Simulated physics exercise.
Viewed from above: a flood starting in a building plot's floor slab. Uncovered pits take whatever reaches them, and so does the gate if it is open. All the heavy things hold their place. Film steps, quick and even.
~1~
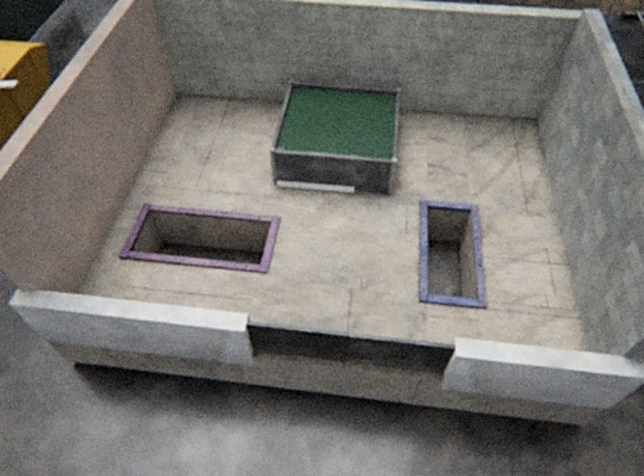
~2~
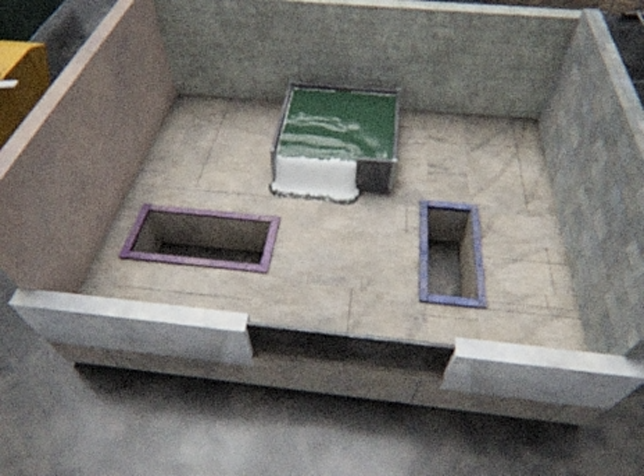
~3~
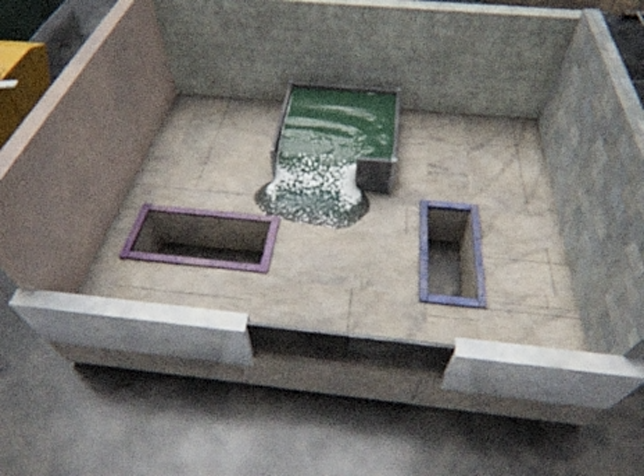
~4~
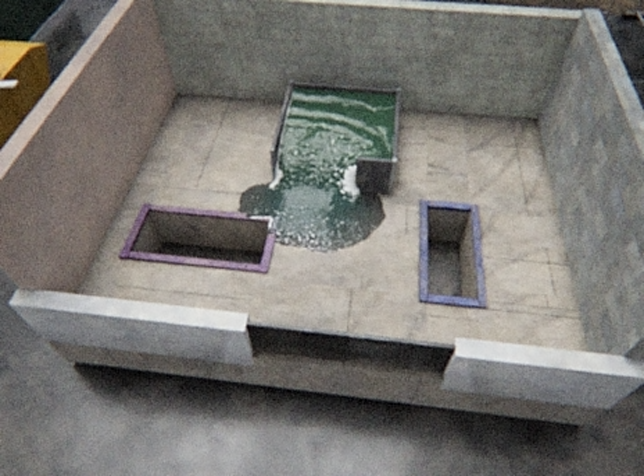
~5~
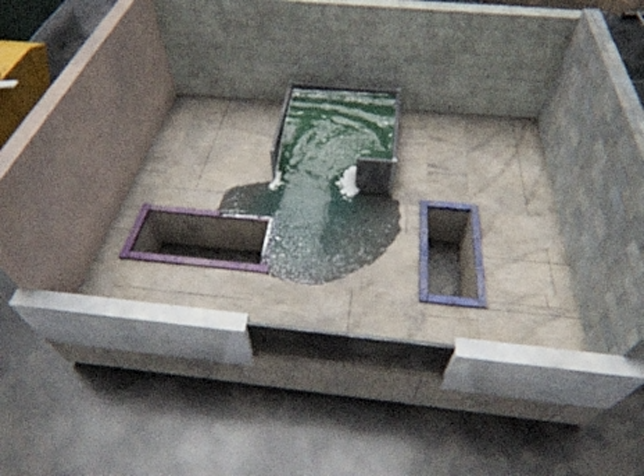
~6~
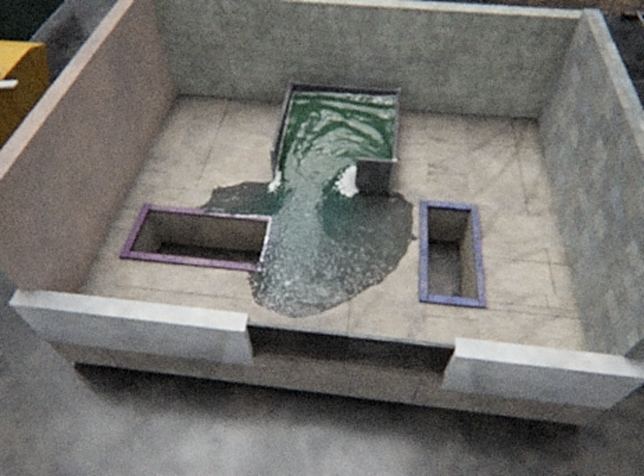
A green-filled open tank stands toward the back of a walled, pale concrete floor slab, seen from above at an angle by a still camera. A purple-framed rectangular pit lies at left, a blue-framed one at right, with a gap in the low front wall. Water bursts from the tank's front, foaming white, then spreads forward and sideways in a dark, rippling sheet, reaching the purple frame.
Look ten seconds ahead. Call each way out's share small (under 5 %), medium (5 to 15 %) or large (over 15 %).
Small, medium or large: The gate gets a small share; the blue pit gets a small share; the purple pit gets a large share.
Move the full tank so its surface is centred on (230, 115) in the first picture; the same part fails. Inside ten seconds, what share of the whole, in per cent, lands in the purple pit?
Within ten seconds the purple pit collects 60 percent of the total.
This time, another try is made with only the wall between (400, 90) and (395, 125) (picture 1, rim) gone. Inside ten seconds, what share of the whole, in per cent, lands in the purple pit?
The purple pit gets 4 per cent.
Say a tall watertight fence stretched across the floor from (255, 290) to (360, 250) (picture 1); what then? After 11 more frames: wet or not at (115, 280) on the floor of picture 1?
As far as I can tell, it ends up soaked.
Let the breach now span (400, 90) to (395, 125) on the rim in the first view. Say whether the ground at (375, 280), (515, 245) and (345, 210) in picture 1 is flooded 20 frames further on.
Taking them in order, I'd say not reached, swamped and not reached.
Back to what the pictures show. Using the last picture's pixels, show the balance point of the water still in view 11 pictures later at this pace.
My pick is pixel (320, 211).
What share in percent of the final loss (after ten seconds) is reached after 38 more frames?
Log: Around 85 %, estimated.
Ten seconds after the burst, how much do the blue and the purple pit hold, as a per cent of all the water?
I'd put them at roughly 2 and 28 per cent respectively.
A moment on, water covers 25 % of the floor; the gate 0 %, the blue pit 0 %, the purple pit 7 %.
Next, water covers 35 % of the floor; the gate 0 %, the blue pit 0 %, the purple pit 14 %.
Then, water covers 50 % of the floor; the gate 0 %, the blue pit 1 %, the purple pit 19 %.
Later, water covers 80 % of the floor; the gate 0 %, the blue pit 2 %, the purple pit 25 %.
In the end, water covers 95 % of the floor; the gate 0 %, the blue pit 2 %, the purple pit 28 %.
